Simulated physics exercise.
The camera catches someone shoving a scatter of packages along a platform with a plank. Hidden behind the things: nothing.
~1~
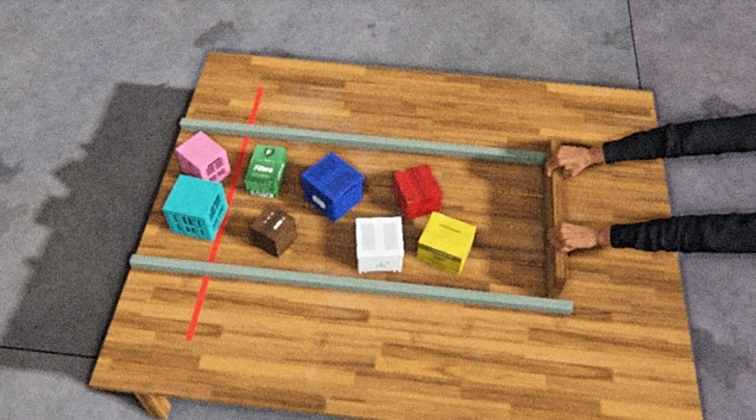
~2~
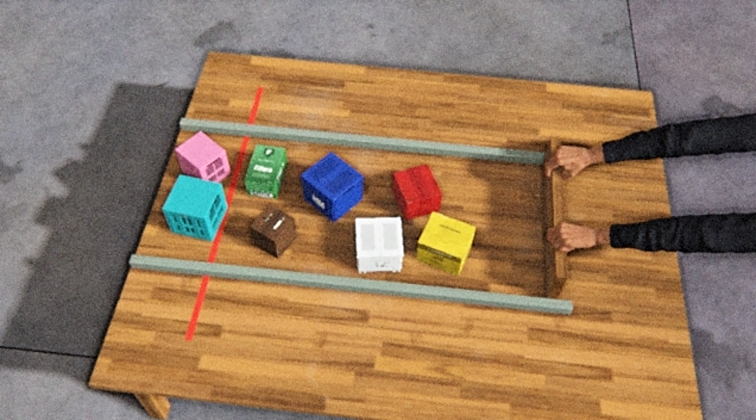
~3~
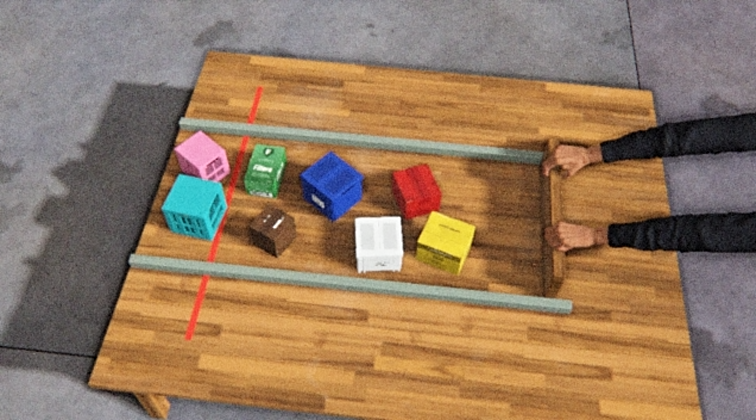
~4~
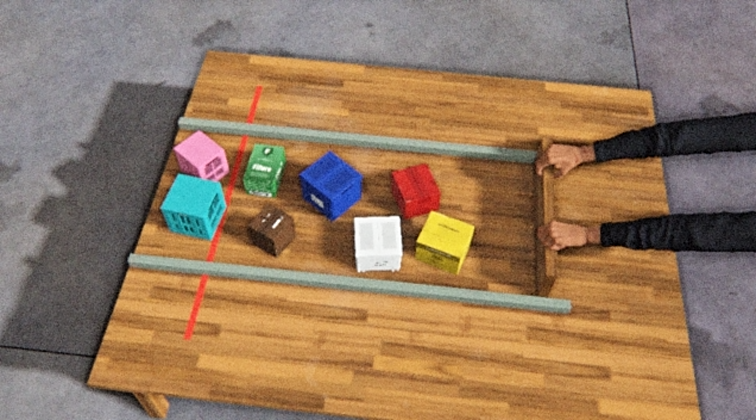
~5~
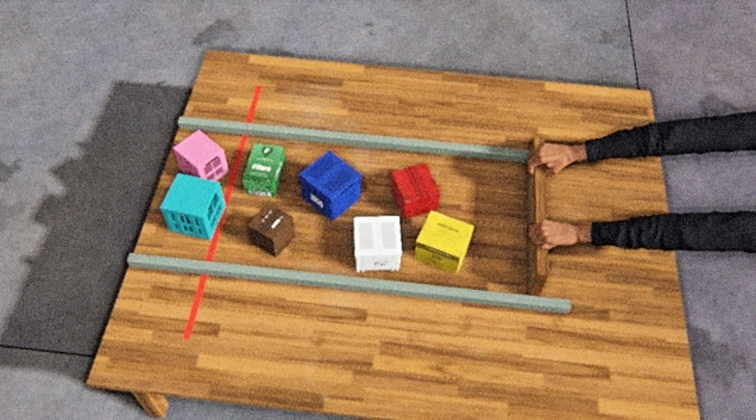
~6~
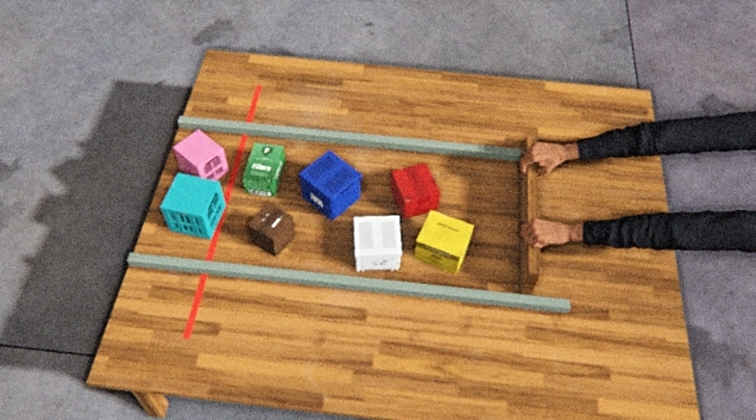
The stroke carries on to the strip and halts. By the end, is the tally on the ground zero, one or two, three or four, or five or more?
In the end, the drop-off count sits at three or a four.
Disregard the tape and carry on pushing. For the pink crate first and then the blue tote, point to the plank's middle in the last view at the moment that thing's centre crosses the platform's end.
Roughly (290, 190); roughly (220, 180).
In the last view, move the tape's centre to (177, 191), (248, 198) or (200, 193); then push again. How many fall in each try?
7, 3, 6.
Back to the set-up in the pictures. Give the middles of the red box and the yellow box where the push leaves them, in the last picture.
Red box: About (214, 164); yellow box: About (193, 221).
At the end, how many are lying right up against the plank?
2 in contact.
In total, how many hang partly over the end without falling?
That comes to 2 of them.
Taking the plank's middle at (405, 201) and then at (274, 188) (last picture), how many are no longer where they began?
Tally: 3; 8.
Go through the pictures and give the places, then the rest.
Pink crate (204, 161); turquoise crate (196, 208); green box (267, 172); plank (554, 217); tape (229, 198), in the first frame.
Turquoise crate (196, 208); white tote (379, 245), in the second frame.
Green box (266, 171); yellow box (445, 243), in the third frame.
Pink crate (202, 161); brown parcel (272, 231), in the fourth frame.
Turquoise crate (194, 207); blue tote (331, 187), in the fifth frame.
Pink crate (202, 160); turquoise crate (194, 206); green box (265, 170); plank (529, 213); tape (227, 196), in the sixth frame.
Soon after, none off yet; pink crate at rest near (202, 160); turquoise crate at rest near (194, 206); green box at rest near (265, 170).
Then, none off yet; pink crate at rest near (202, 160); turquoise crate at rest near (194, 206); green box moved a little near (260, 169).
Further on, none off yet; pink crate moved about its own width near (160, 150); turquoise crate moved about its own width near (141, 194); green box moved about its own width near (197, 160).
By the end, the number that fall off is three or four; fallen, brown parcel, green box, turquoise crate and pink crate.
